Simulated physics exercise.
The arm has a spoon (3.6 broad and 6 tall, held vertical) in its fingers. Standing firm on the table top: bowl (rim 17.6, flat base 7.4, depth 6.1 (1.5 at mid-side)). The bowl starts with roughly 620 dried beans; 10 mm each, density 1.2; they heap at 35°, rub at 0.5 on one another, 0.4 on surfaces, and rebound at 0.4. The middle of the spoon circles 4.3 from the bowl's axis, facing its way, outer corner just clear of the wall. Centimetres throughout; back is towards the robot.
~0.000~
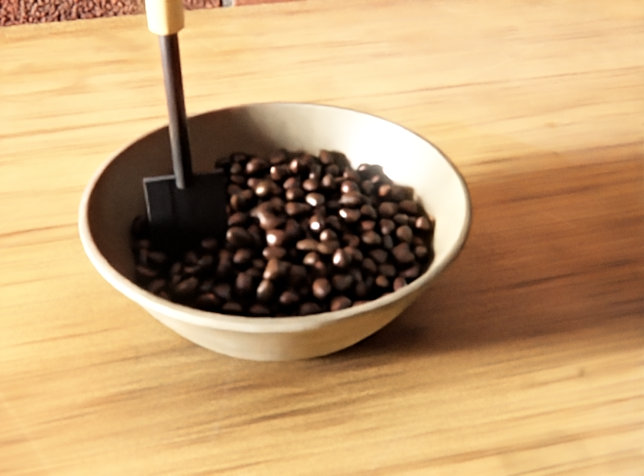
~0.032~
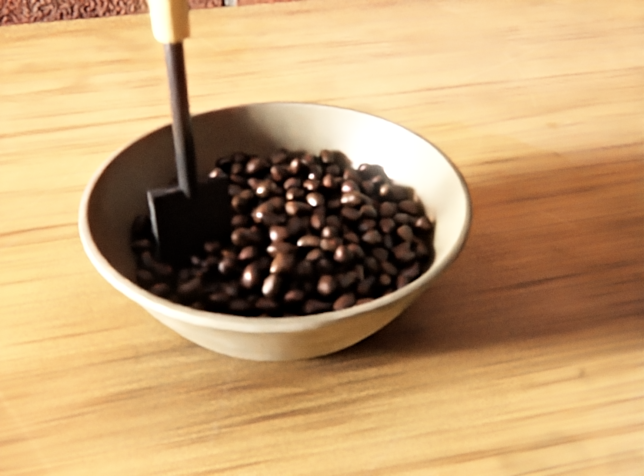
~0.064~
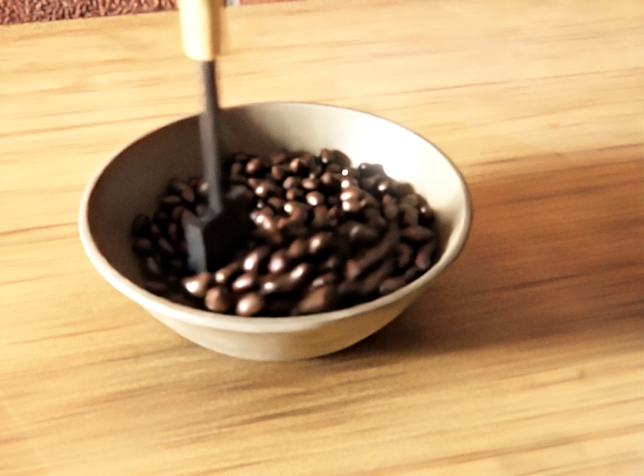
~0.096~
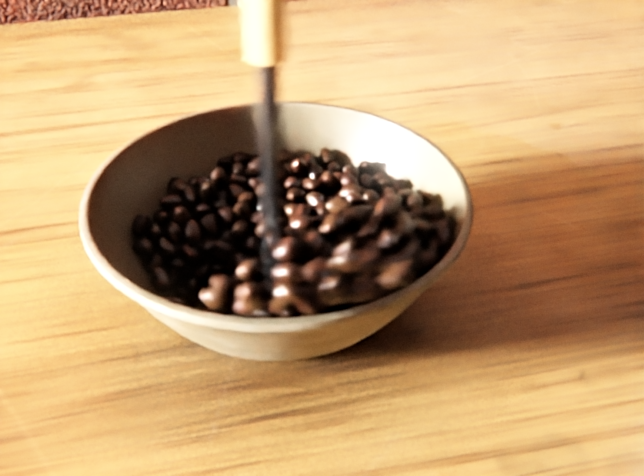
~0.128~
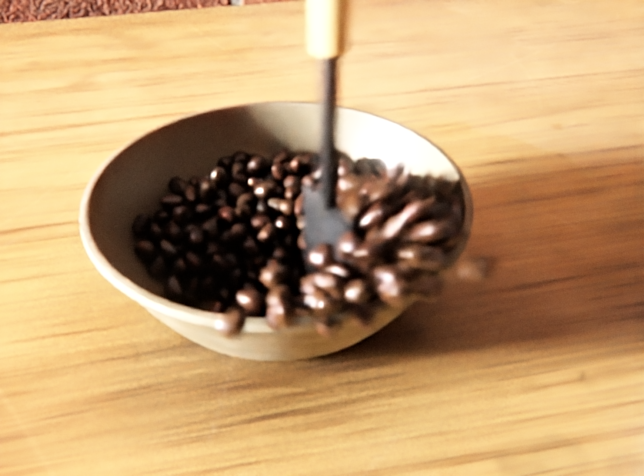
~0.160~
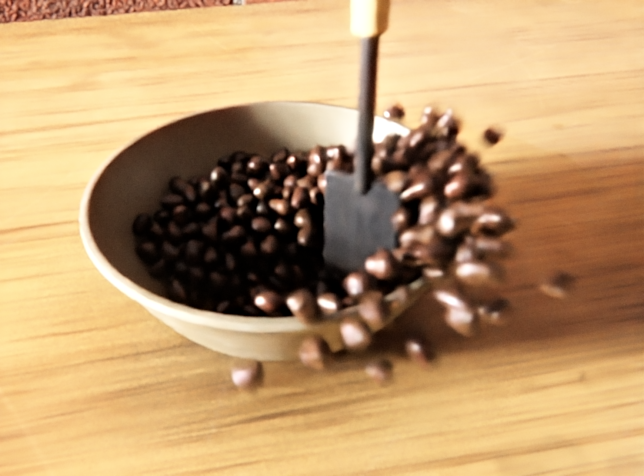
On a wooden table top, a dark, flat-bladed tool with a pale handle stands upright at the left of a bowl of dark brown beans. It sweeps along the near side toward the right, pushing the beans into a mound, then swings farther round as beans fly over the right and front rim.
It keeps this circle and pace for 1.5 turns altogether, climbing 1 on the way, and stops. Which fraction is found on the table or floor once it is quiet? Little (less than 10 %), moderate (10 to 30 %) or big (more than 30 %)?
On the table or floor the share is big, more than 30 %.
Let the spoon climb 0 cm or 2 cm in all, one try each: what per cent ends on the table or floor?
About 55 and 40 per cent.
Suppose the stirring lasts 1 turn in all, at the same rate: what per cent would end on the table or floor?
In that case some 40 per cent.
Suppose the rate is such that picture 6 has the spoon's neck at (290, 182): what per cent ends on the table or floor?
About 30 per cent.
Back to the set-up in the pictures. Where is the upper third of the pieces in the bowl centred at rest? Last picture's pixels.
Near (331, 243).
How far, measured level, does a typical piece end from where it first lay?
About 12 cm.
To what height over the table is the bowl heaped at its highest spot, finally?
About 5.5 cm.
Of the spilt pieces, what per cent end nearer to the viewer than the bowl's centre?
About 40 per cent.
By 0.31 s, 293° round, highest piece 12 above the table; 447 in the bowl, 89 on the table or floor, 84 in flight or on the tool.
By 0.46 s, 84° round, highest piece 9 above the table; 366 in the bowl, 212 on the table or floor, 42 in flight or on the tool.
By 0.74 s, 180° round, highest piece 6 above the table; 325 in the bowl, 295 on the table or floor.
By 1.44 s, 180° round, highest piece 6 above the table; 325 in the bowl, 295 on the table or floor.
Final count, 325 in the bowl, 295 on the table or floor. That is 48 % on the table or floor.
